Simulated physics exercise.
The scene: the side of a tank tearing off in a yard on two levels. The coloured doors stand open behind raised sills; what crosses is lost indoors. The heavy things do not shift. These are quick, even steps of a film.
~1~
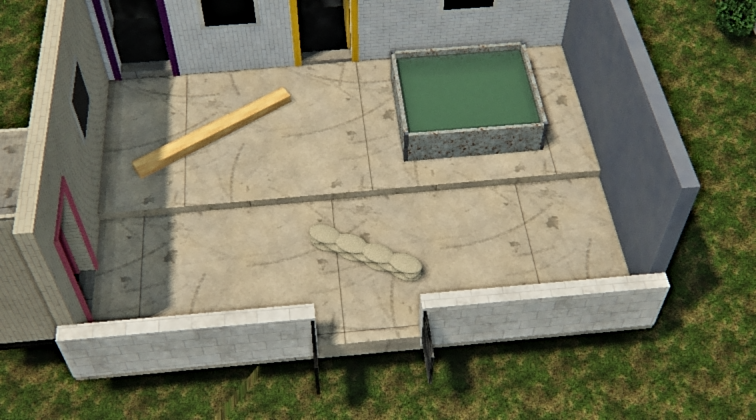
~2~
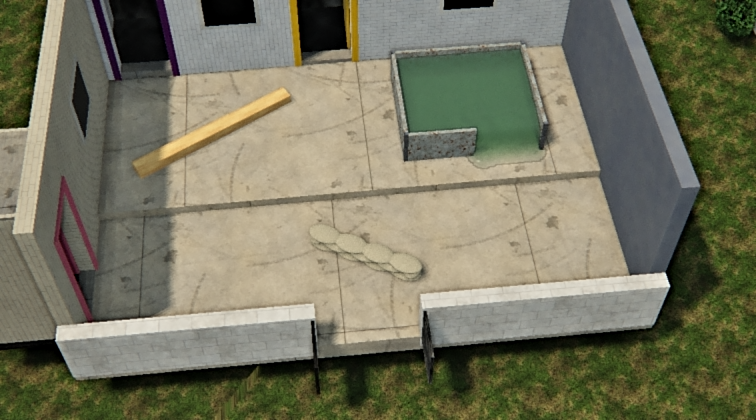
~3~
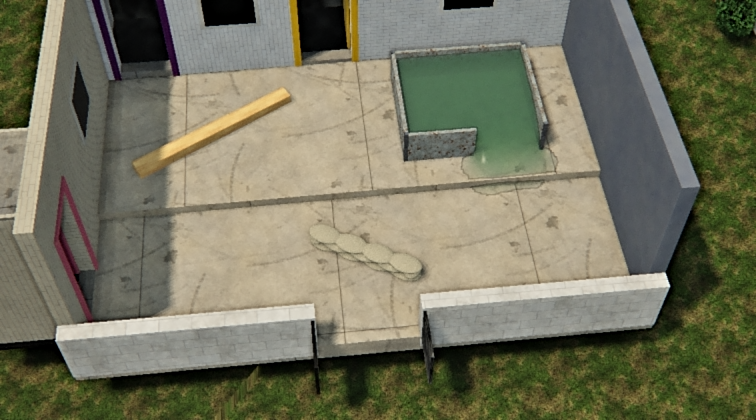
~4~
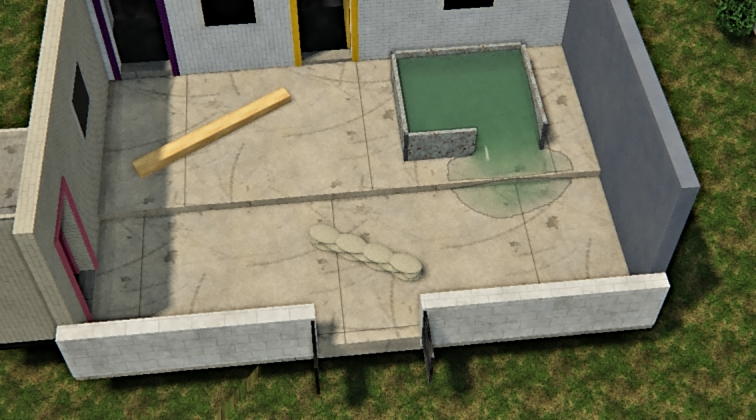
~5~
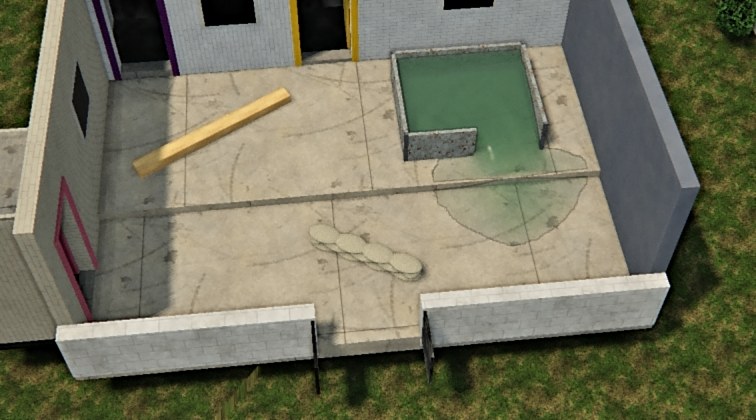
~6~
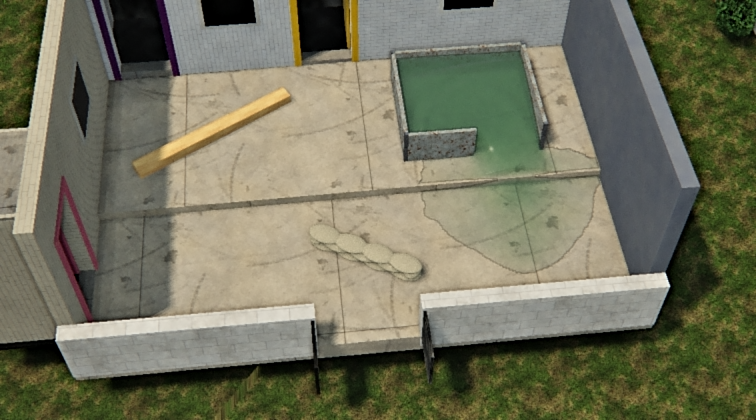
In a walled yard on two levels, still green water fills a stone tank near coloured doorways, with a wooden beam and a row of rounded sacks lying nearby. The right part of the tank's front side tears away, and water pours out, spreading over the step and fanning across the lower paving.
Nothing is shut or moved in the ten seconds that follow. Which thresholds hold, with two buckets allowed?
The purple door admits no more than that; the yellow door admits no more than that; the pink door lets in a lot.
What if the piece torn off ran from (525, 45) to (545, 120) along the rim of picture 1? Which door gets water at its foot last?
It is the pink door.
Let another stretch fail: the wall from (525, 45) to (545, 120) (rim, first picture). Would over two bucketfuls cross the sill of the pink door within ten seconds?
My reading: Pink goes over.
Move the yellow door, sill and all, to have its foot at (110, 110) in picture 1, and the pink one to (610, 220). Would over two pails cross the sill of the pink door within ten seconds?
One by one: Pink is over.
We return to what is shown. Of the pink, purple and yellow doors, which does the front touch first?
The pink one.
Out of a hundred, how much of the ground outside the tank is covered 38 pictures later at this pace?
About 50 per cent.
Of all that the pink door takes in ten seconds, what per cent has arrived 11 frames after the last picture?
Roughly 0 per cent.
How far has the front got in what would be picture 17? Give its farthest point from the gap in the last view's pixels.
Close to (350, 328).
A moment on, water covers 20 % of the floor; the purple door not reached, the yellow door not reached, the pink door not reached.
Next, water covers 20 % of the floor; the purple door not reached, the yellow door not reached, the pink door not reached.
Then, water covers 30 % of the floor; the purple door not reached, the yellow door not reached, the pink door not reached.
Later, water covers 50 % of the floor; the purple door not reached, the yellow door not reached, the pink door under two buckets in.
In the end, water covers 50 % of the floor; the purple door not reached, the yellow door not reached, the pink door far over two buckets in.
